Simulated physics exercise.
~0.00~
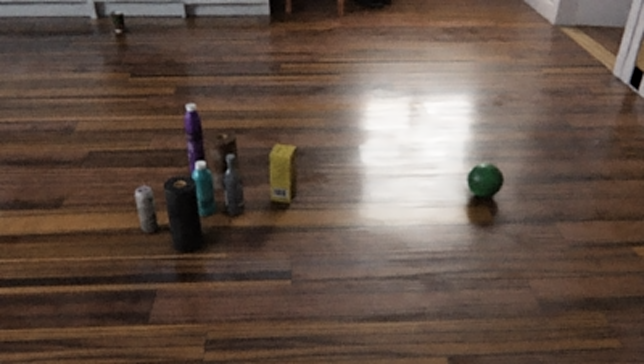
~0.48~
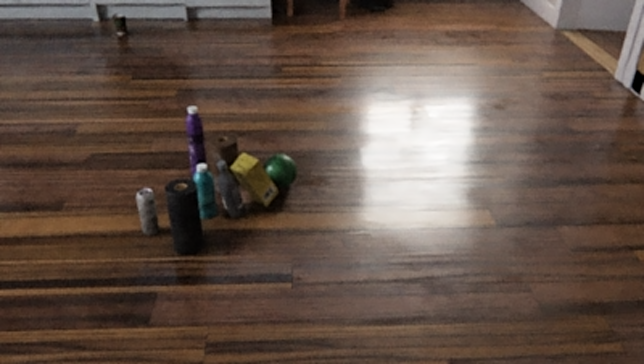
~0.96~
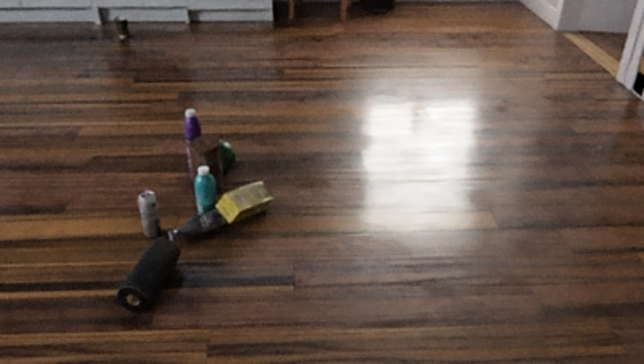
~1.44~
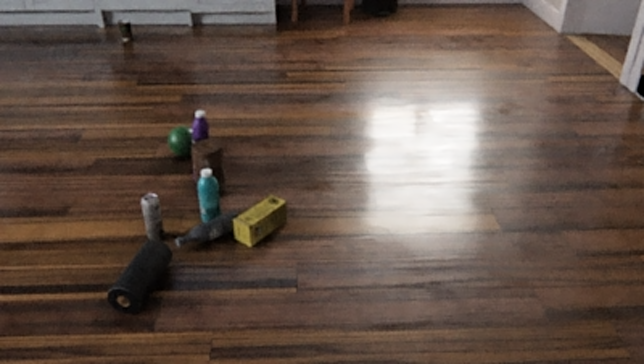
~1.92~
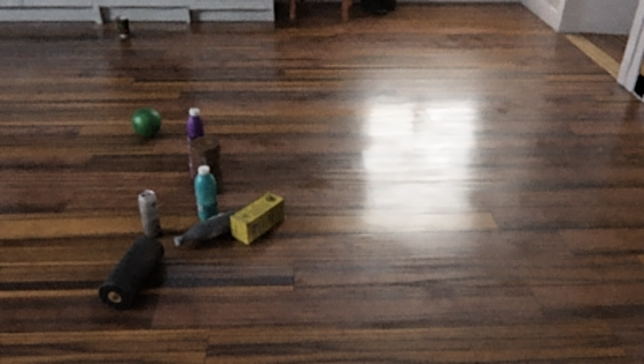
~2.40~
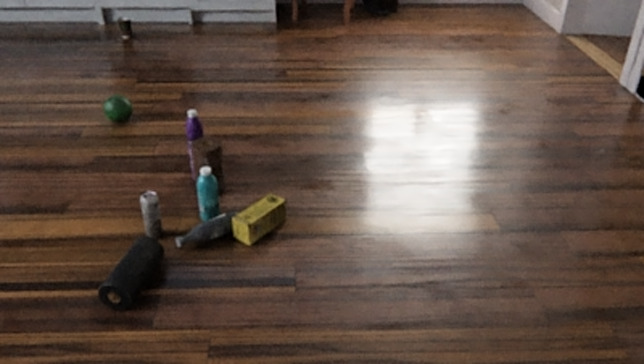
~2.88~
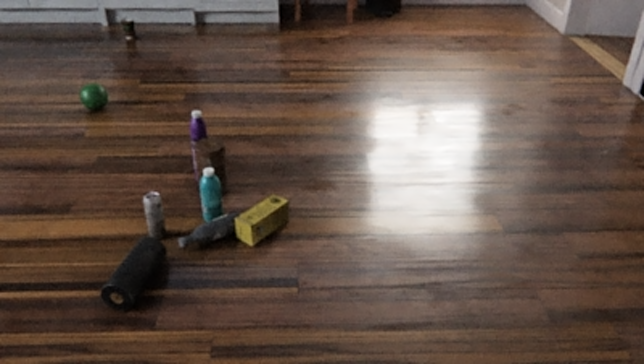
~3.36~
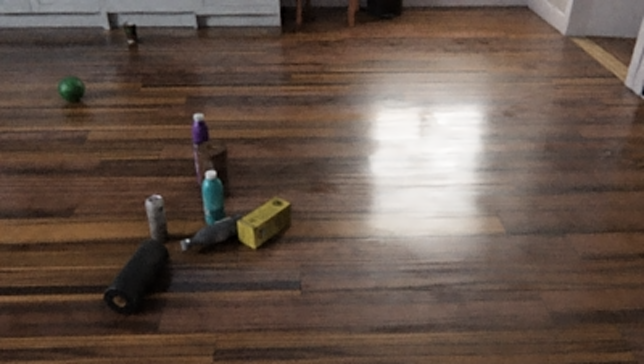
A black roll and other household things stood on a wooden floor as a green ball rolled left into a yellow carton, and the carton, a grey bottle and the roll toppled; the ball rolled away to the upper left, leaving the others upright.
